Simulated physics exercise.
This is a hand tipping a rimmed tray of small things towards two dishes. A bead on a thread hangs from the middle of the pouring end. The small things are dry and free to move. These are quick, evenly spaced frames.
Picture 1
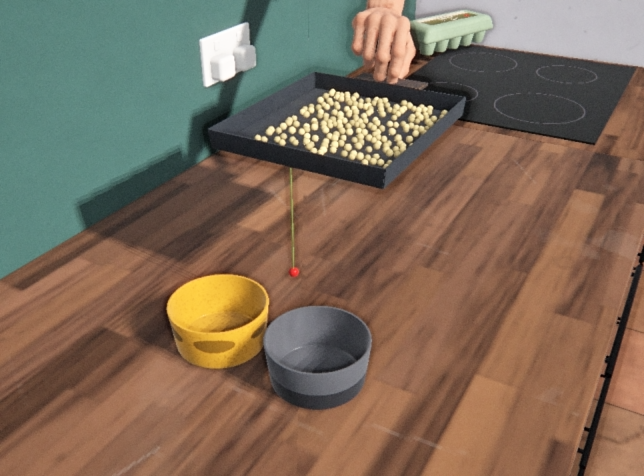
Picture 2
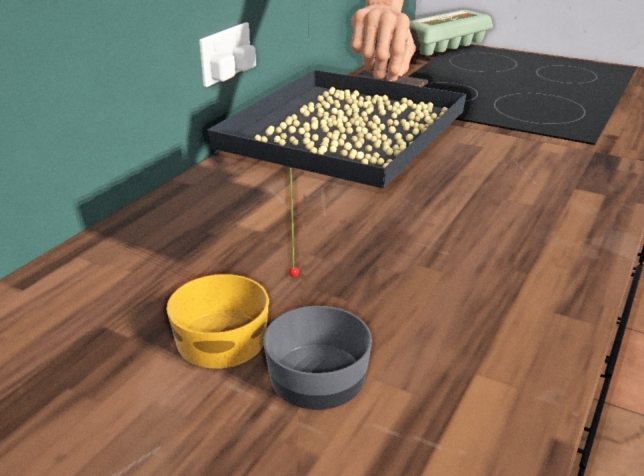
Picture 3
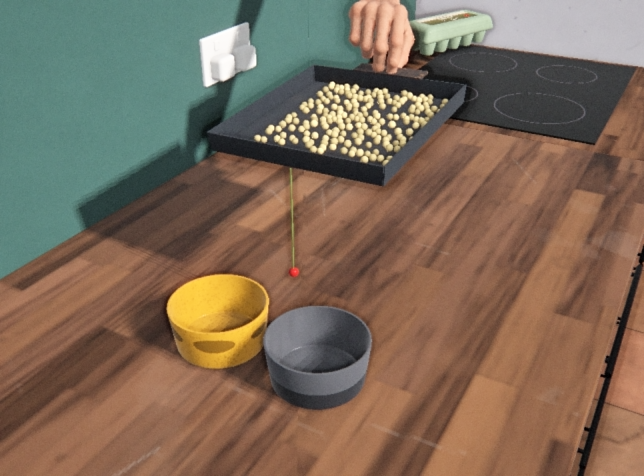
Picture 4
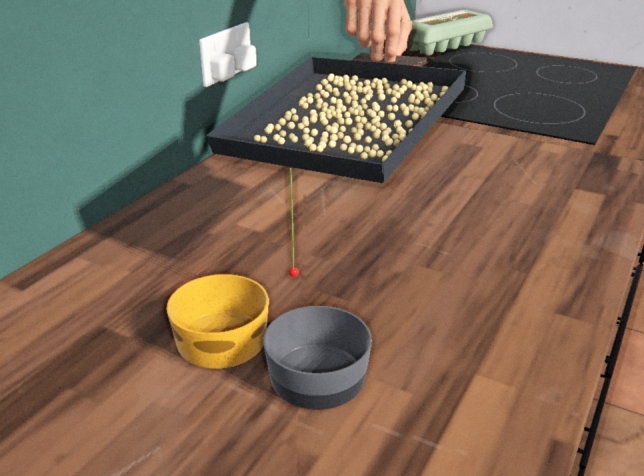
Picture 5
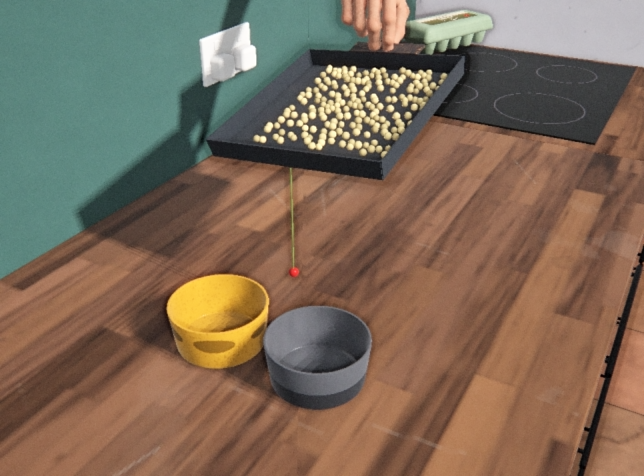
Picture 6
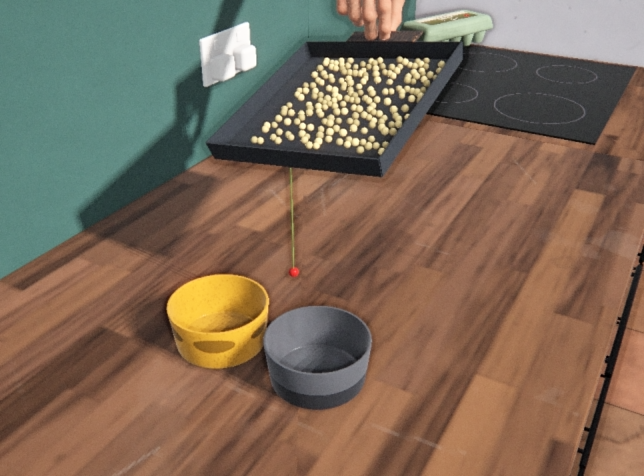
A hand raises the far side of a dark tray of soya beans above two dishes.
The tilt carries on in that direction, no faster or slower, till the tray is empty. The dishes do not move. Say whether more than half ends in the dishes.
The two hold only the smaller part of the load.
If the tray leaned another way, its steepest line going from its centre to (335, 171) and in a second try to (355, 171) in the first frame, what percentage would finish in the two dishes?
Roughly 30 per cent, and 10 per cent.
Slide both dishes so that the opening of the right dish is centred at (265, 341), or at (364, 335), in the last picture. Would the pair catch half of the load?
In turn: Below a half; under half.
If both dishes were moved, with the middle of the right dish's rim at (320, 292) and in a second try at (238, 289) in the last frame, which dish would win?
In turn: The left-hand dish; the right one.
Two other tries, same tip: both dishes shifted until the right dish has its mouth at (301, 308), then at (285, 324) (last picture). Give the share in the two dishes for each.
First some 80, then 20 per cent.
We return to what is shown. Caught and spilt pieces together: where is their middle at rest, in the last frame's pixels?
Around (221, 304).
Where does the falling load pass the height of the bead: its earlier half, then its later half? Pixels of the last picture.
First near (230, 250), later near (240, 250).
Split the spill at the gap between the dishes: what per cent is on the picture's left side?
Roughly 80 in a hundred.
Just after the last frame, tray tipped steeply; almost all on the tray; just a few in the left dish; just a few outside both; just a few in the air.
A moment on, tray tipped past a quarter turn; almost all on the tray; just a few in the left dish; about a tenth outside both; just a few in the air.
Further on, tray tipped past a quarter turn; roughly a quarter in the left dish; the larger part outside both.
When it is over, tray tipped past a quarter turn; not one in the right dish; roughly a quarter in the left dish; the larger part outside both.
